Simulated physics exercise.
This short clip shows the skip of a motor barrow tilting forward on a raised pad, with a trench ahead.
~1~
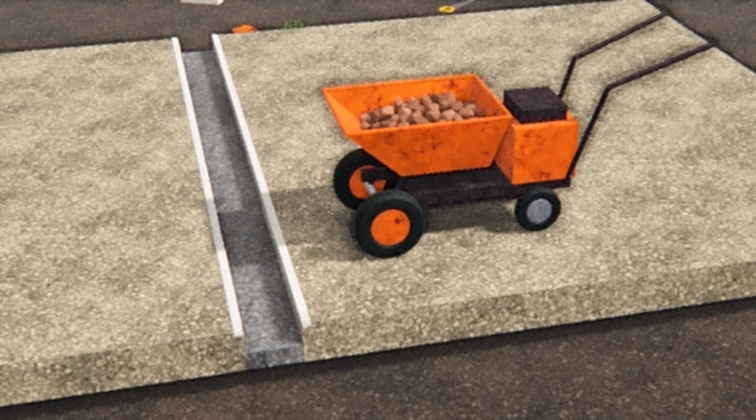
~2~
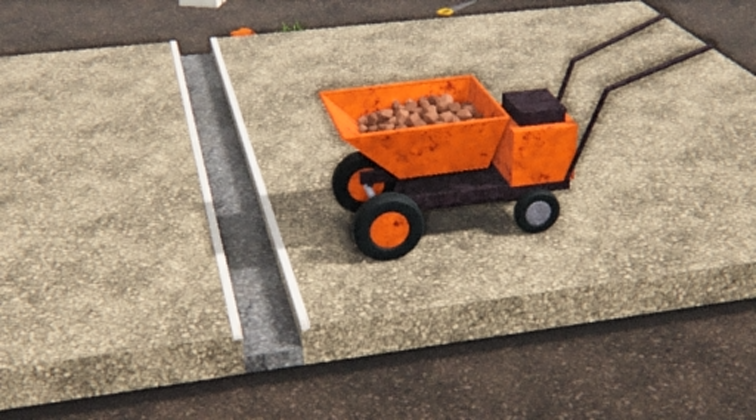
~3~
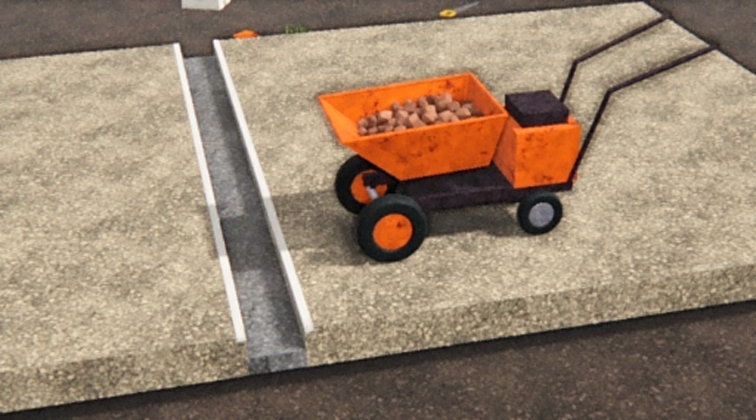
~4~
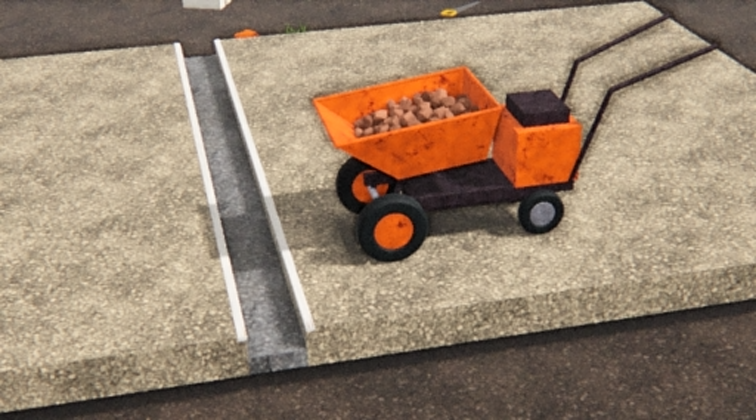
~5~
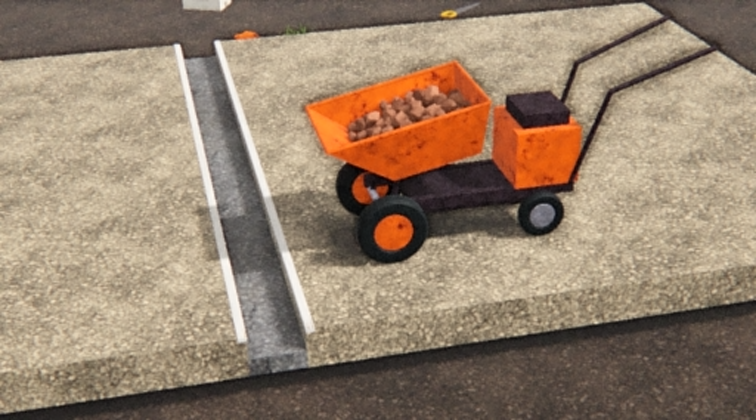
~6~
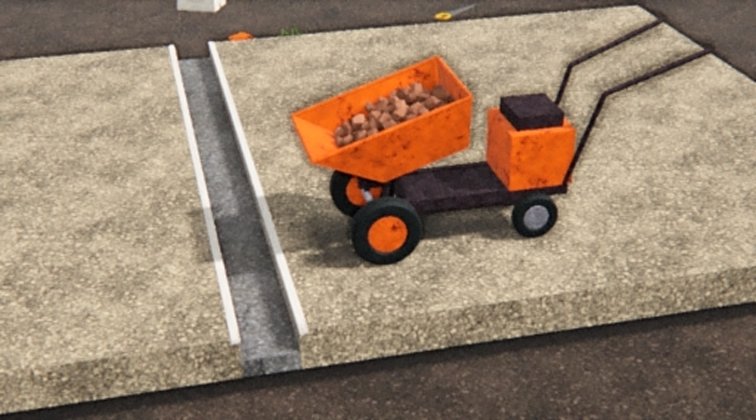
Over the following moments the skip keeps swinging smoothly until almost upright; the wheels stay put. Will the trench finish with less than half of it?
No, more than half.
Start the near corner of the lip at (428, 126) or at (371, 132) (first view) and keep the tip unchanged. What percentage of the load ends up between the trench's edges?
Roughly 30 per cent, and 80 per cent.
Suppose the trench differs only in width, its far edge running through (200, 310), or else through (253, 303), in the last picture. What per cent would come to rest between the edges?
In order: 100 per cent, then 40 per cent.
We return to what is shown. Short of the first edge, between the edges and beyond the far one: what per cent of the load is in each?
Short 0, between 75, beyond 15 per cent.
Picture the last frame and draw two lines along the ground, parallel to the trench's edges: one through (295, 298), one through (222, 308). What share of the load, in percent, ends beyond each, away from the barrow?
Near 90 % and near 10 %, in that order.
Just after the last frame, skip tipped steeply; every one in the skip.
A moment on, skip tipped right over; roughly half in the skip; roughly half in or heaped over the trench; about a tenth beyond it.
Further on, skip tipped right over; about a tenth in the skip; the larger part in or heaped over the trench; about a tenth beyond it.
When it is over, skip tipped right over; about a tenth in the skip; the larger part in or heaped over the trench; about a tenth beyond it.
